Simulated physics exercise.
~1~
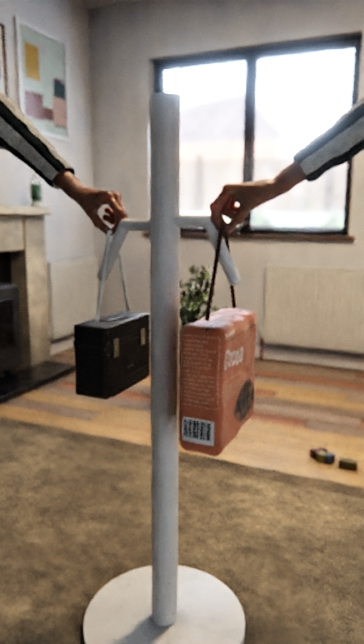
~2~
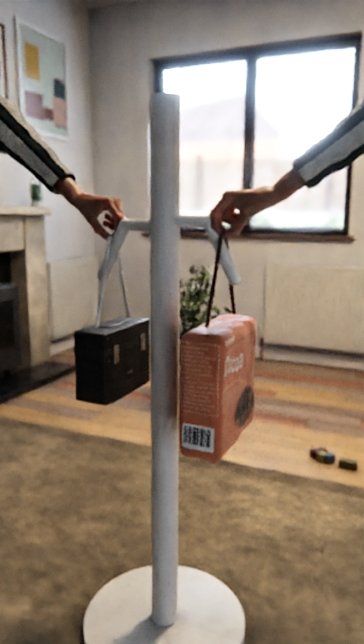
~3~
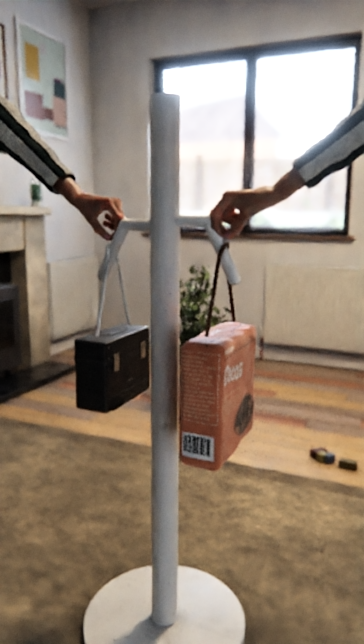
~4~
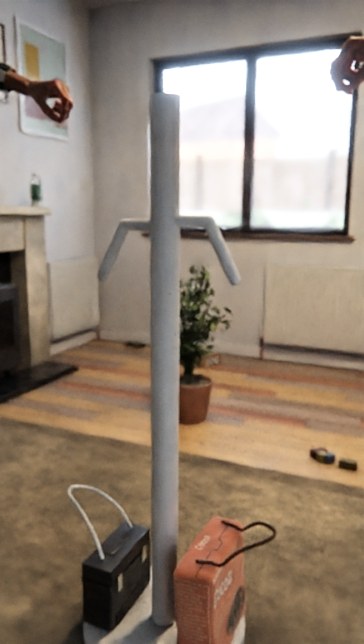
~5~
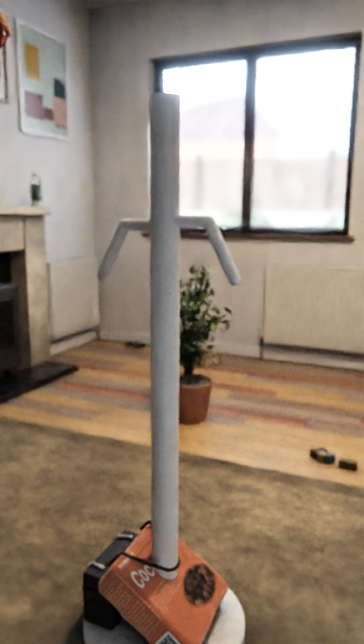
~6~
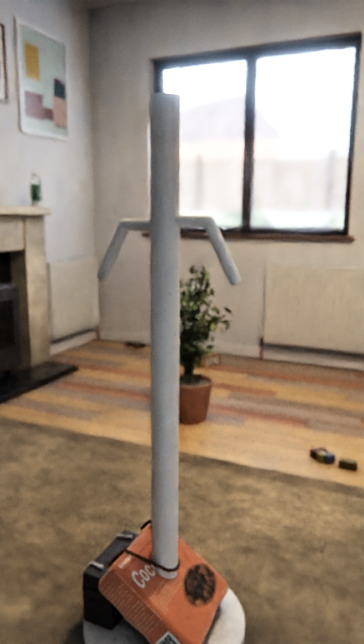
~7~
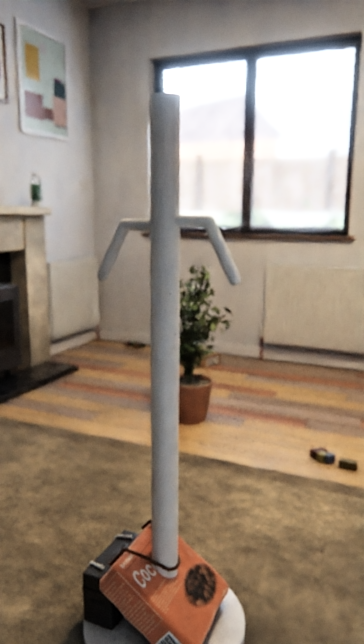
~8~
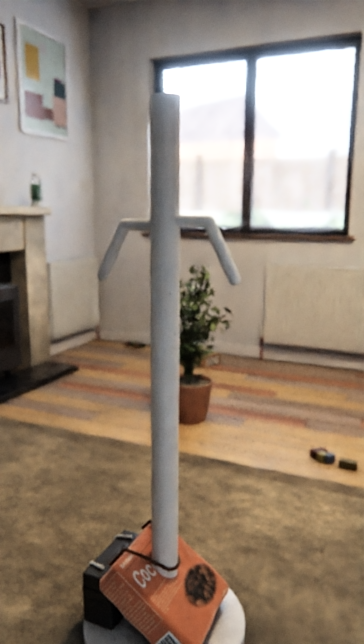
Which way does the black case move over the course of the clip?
The black case moves down, sinking slightly at first and then dropping from the left peg to the foot of the stand.
